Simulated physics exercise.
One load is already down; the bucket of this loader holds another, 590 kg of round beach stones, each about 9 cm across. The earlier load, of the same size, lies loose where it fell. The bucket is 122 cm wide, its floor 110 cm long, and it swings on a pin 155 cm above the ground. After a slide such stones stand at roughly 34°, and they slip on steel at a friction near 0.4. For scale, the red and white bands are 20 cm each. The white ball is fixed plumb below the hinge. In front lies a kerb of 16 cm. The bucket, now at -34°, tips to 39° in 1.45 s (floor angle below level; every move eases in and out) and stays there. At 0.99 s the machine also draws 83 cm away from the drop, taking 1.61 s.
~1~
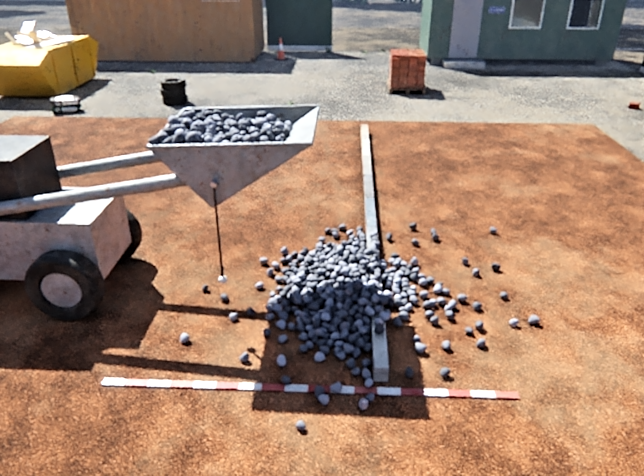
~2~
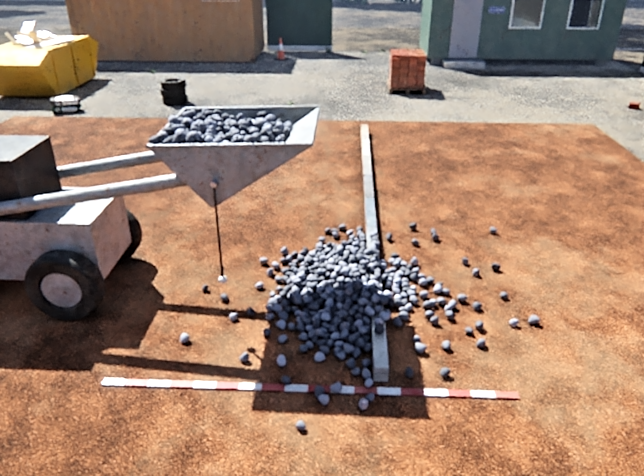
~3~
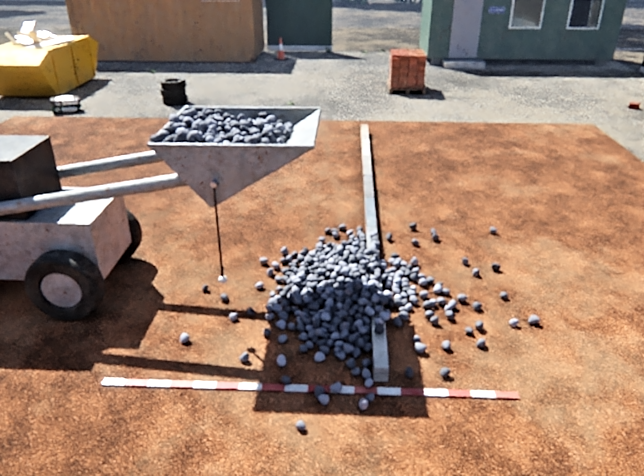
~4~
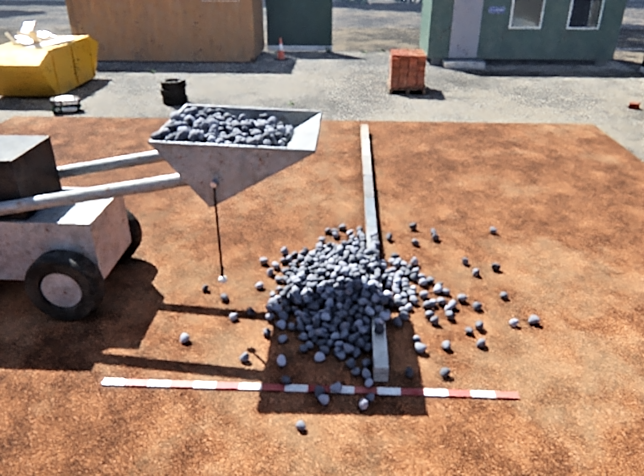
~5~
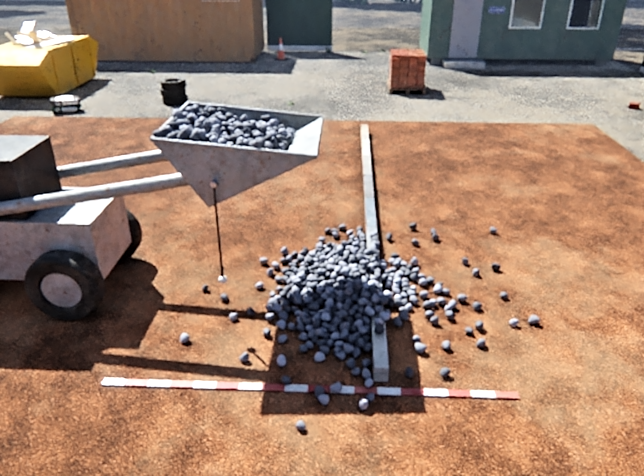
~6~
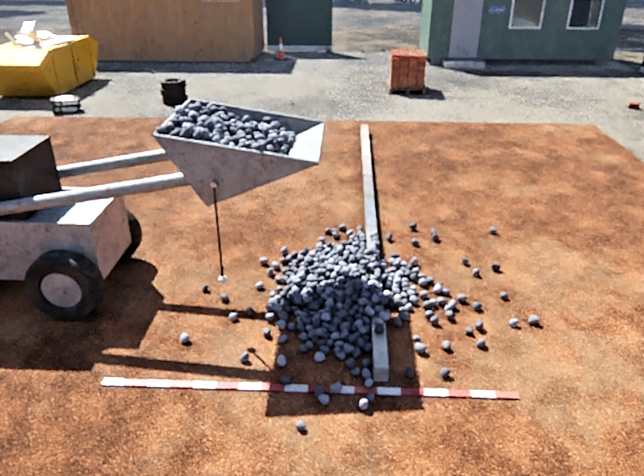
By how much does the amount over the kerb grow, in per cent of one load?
Some 3 per cent is added.
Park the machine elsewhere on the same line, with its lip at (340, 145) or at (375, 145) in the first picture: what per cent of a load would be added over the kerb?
About 25 and 50 per cent.
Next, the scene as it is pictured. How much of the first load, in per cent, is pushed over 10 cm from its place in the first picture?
Roughly 20 per cent of them.
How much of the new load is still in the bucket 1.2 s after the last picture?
It holds some 30 per cent.
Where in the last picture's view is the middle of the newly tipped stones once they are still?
Near (306, 280).
Then, 0.7 s after the last picture the floor is at 28°; in per cent of one load, 99 in the bucket, 87 on this side of the kerb, 13 over the kerb; the foremost stones are at (494, 281).
Then, 1.2 s after the last picture the floor is at 39°; in per cent of one load, 32 in the bucket, 154 on this side of the kerb, 14 over the kerb; the foremost stones are at (494, 281).
Then, 2.7 s after the last picture the floor is at 39°; in per cent of one load, 0 in the bucket, 184 on this side of the kerb, 16 over the kerb; the foremost stones are at (494, 281).
Then, 5.5 s after the last picture the floor is at 39°; in per cent of one load, 0 in the bucket, 184 on this side of the kerb, 16 over the kerb; the foremost stones are at (494, 281). Net gain over the kerb, 3.
